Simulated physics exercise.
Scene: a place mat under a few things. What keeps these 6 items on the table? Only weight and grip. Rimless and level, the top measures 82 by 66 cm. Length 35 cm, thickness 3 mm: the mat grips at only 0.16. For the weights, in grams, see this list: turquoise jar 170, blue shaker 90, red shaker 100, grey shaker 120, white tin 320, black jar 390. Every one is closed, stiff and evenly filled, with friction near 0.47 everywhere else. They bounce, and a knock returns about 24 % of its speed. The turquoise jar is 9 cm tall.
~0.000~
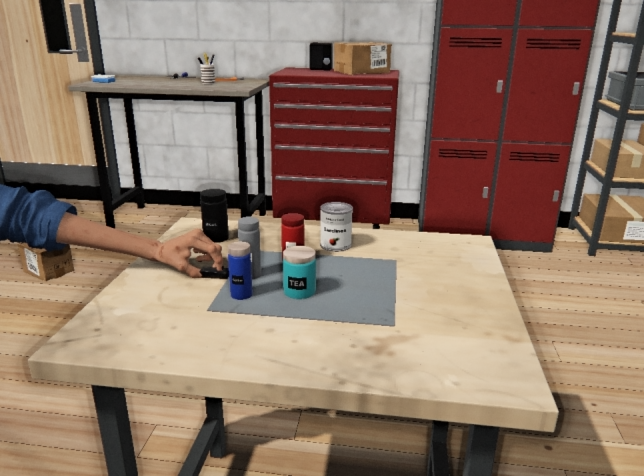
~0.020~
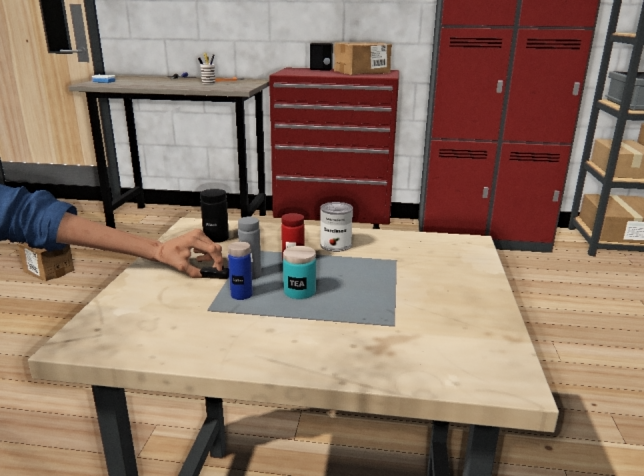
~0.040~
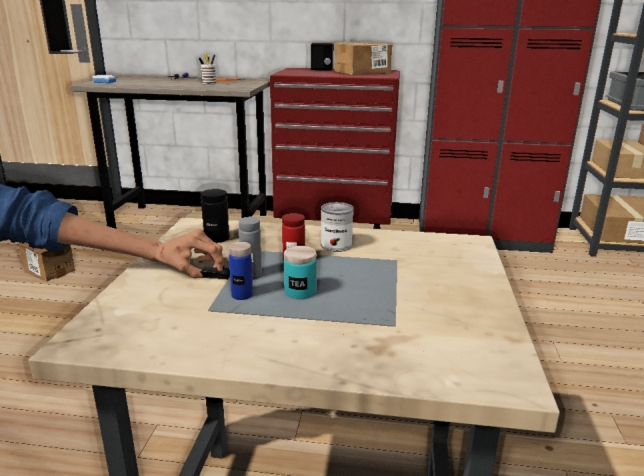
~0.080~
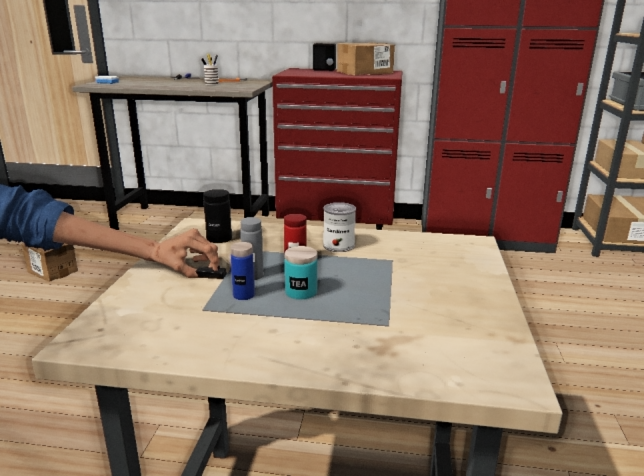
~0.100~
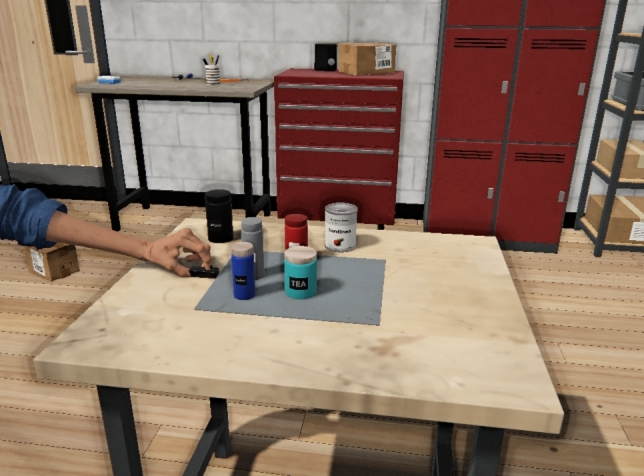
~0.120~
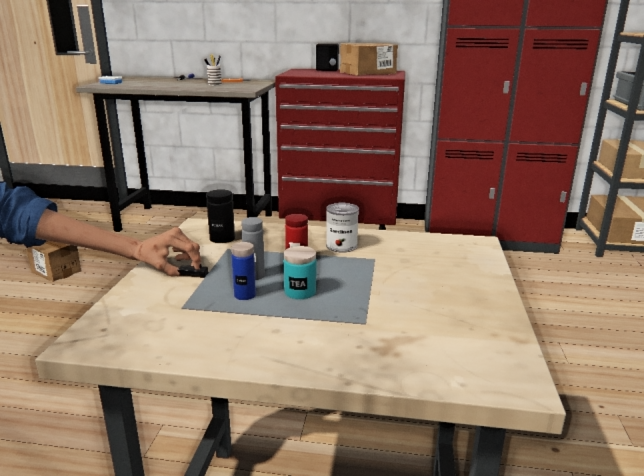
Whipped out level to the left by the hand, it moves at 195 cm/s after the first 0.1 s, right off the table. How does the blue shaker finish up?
The blue shaker ends up knocked over.
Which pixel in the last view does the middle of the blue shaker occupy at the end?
About (179, 281).
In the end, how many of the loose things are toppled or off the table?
That comes to 2.
Around 0.22 s, 25 cm of pull; blue shaker shifted 3 cm near (233, 270); turquoise jar shifted 4 cm; red shaker shifted 3 cm.
Around 0.32 s, 45 cm of pull; blue shaker shifted 6 cm near (217, 270); turquoise jar shifted 6 cm; red shaker at 4° to upright.
Around 0.52 s, 83 cm of pull; blue shaker at 20° to upright near (207, 268); grey shaker at 33° to upright; turquoise jar shifted 6 cm.
Around 0.72 s, 87 cm of pull; blue shaker at 28° to upright near (203, 268); grey shaker on its side; turquoise jar shifted 6 cm.
Finally (1.4 s), on their side or leaning hard on the table, blue shaker and grey shaker; the other 4 still in place (within 6 cm). Final places as that camera would see them, blue shaker near (179, 282).
